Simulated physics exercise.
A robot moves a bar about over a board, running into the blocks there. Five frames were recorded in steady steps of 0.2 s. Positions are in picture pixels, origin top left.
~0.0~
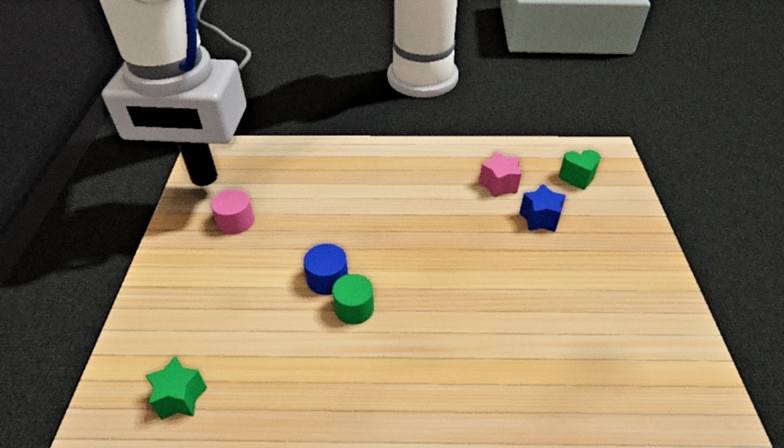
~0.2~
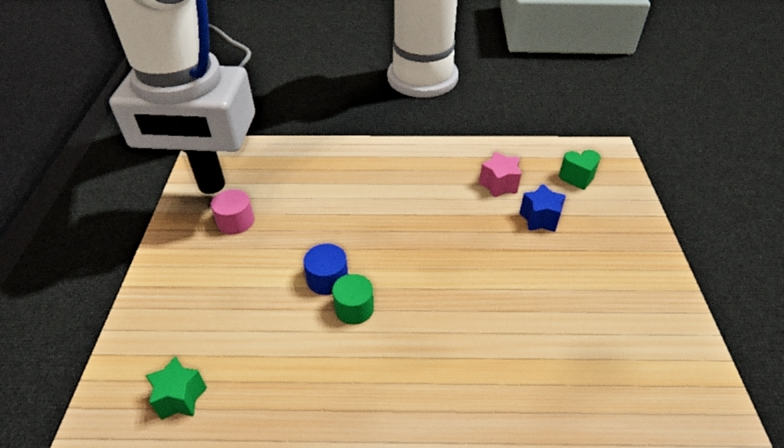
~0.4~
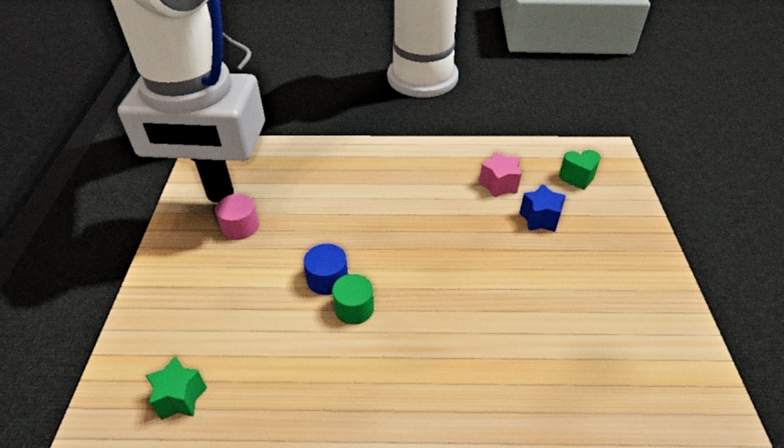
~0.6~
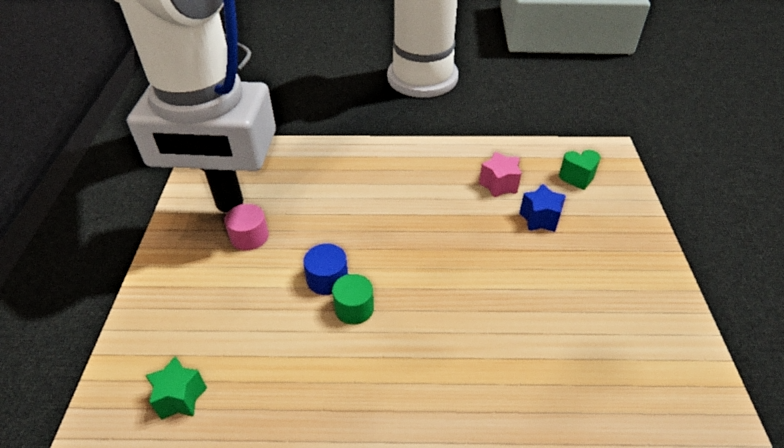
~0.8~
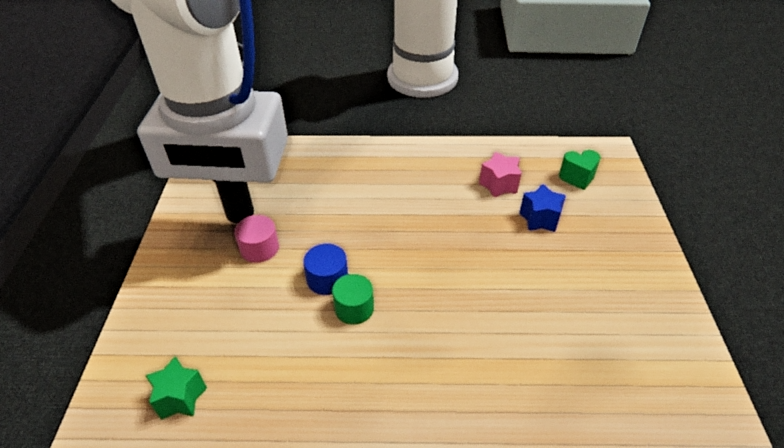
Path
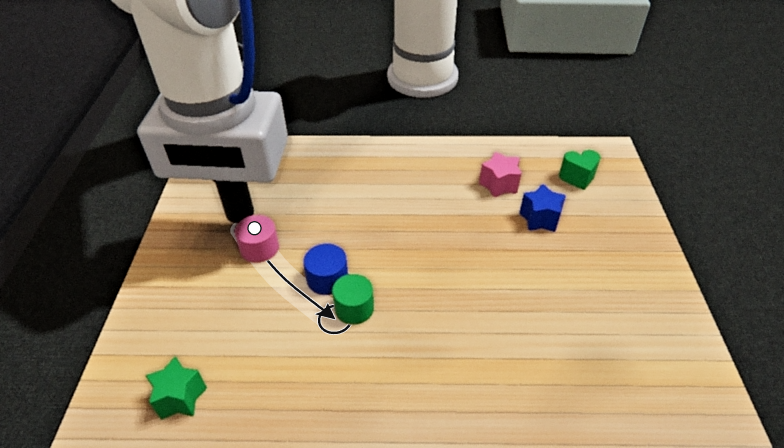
On a wooden board, a robot arm lowers its black bar toward a pink disc, then pushes it diagonally right and nearer.
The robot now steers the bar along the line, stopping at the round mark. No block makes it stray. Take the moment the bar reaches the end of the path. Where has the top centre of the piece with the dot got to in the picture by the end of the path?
That would be at about pixel (328, 334).
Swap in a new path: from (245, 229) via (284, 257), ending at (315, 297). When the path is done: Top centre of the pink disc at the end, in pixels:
The middle of its upper face should be somewhere near (285, 303).
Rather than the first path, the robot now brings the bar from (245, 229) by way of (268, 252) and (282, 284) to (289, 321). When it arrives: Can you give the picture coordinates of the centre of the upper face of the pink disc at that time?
I predict (312, 324).
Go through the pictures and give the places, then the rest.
Lower end of the bar (205, 179), tops of blocks, pink disc (230, 201), blue disc (325, 259), green disc (353, 289), in the first frame.
Bar (212, 186), blocks as before, in the second frame.
Bar (221, 195), pink disc (235, 206), in the third frame.
Bar (230, 204), pink disc (244, 217), in the fourth frame.
Bar (241, 215), pink disc (254, 228), blue disc (325, 259), green disc (353, 289), in the fifth frame.
The drawn path runs from (245, 229) via (267, 259) and (297, 289), ending at (335, 319); the dot is on the pink disc.
The first path, step by step. One third of the way, bar (263, 246); pink disc (280, 260).
Two thirds of the way, bar (295, 276); pink disc (307, 297); blue disc (334, 262); green disc (356, 290).
At the end, bar (333, 306); pink disc (328, 334); blue disc (341, 263); green disc (370, 294).
